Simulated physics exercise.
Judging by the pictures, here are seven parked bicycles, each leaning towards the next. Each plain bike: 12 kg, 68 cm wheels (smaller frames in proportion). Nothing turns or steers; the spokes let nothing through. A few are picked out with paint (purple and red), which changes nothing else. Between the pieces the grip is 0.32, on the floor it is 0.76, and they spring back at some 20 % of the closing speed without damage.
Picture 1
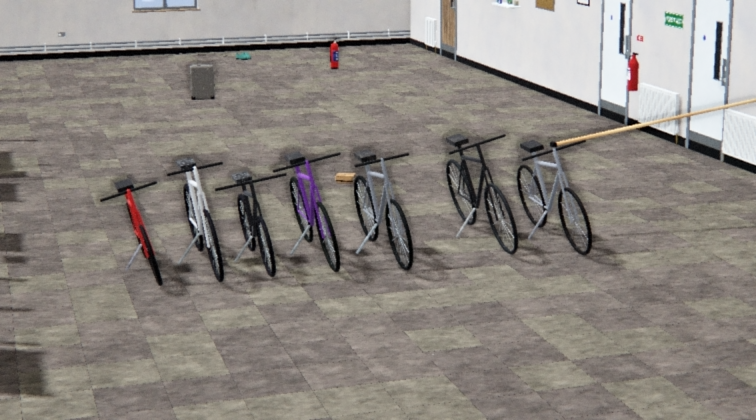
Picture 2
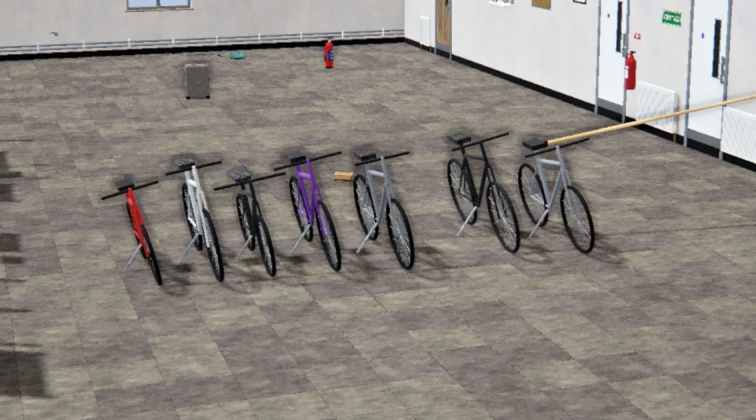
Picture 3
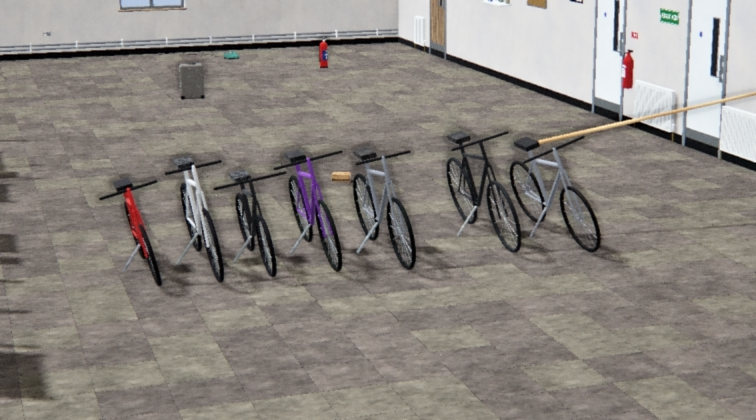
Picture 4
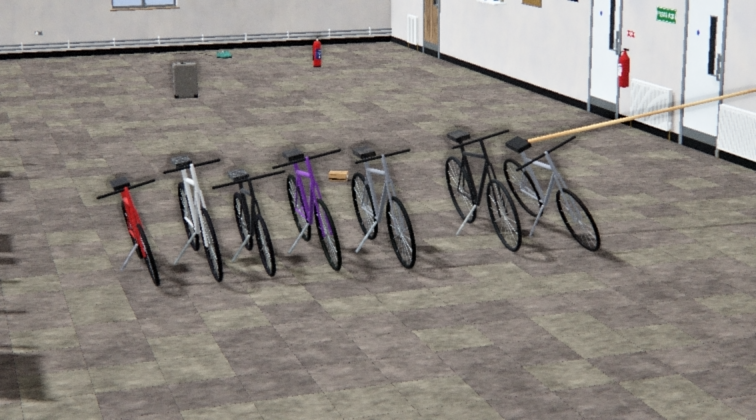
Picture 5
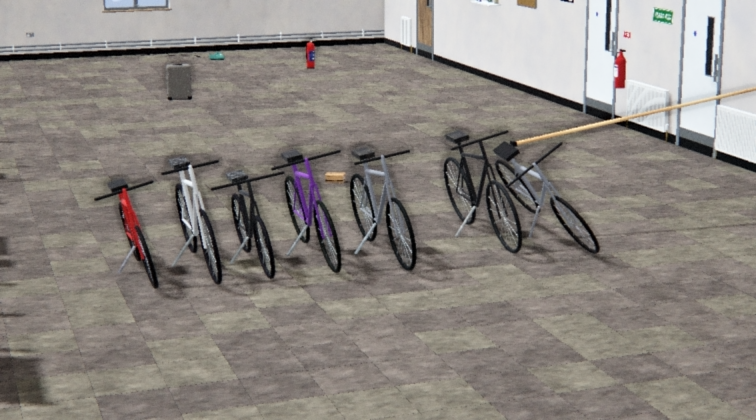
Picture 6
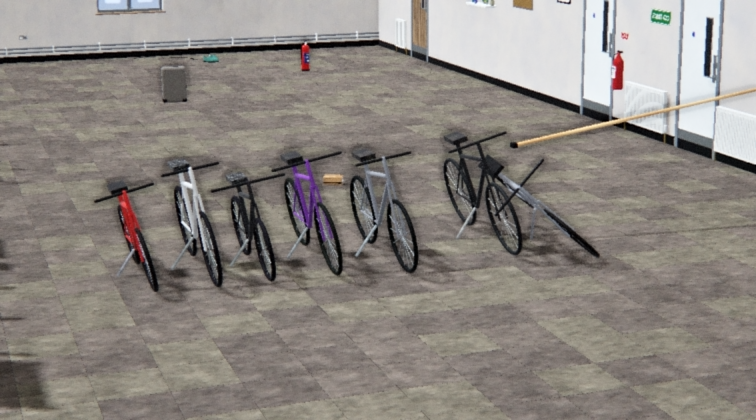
In a large room with a tiled floor, seven bicycles stand in a row, among them a red one and a purple one, as a long wooden pole reaches in from the right. The pole pushes the rightmost grey bicycle, which leans steadily leftward and drops low beside its black neighbour, while the others stay upright.
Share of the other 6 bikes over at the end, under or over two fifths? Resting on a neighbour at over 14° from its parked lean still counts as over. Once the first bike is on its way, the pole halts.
Beyond two fifths.
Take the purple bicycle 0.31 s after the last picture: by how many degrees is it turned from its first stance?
Some 0 degrees.
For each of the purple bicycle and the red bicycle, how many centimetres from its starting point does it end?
Purple ends up 50 cm away; red ends up 0 cm away.
Then, 0.31 s after the last picture, 1 of the 6 other bicycles over.
Then, 1.85 s after the last picture, 3 of the 6 other bicycles over; purple bicycle leaning 17°.
Then, 2.35 s after the last picture, 4 of the 6 other bicycles over; purple bicycle leaning 53°.
At rest, 4 of the 6 other bicycles over; purple bicycle leaning 56°; red bicycle unmoved. That is 67 per cent. Two left standing. As the last picture would show them, middles, purple bicycle near (263, 225), red bicycle near (132, 229).
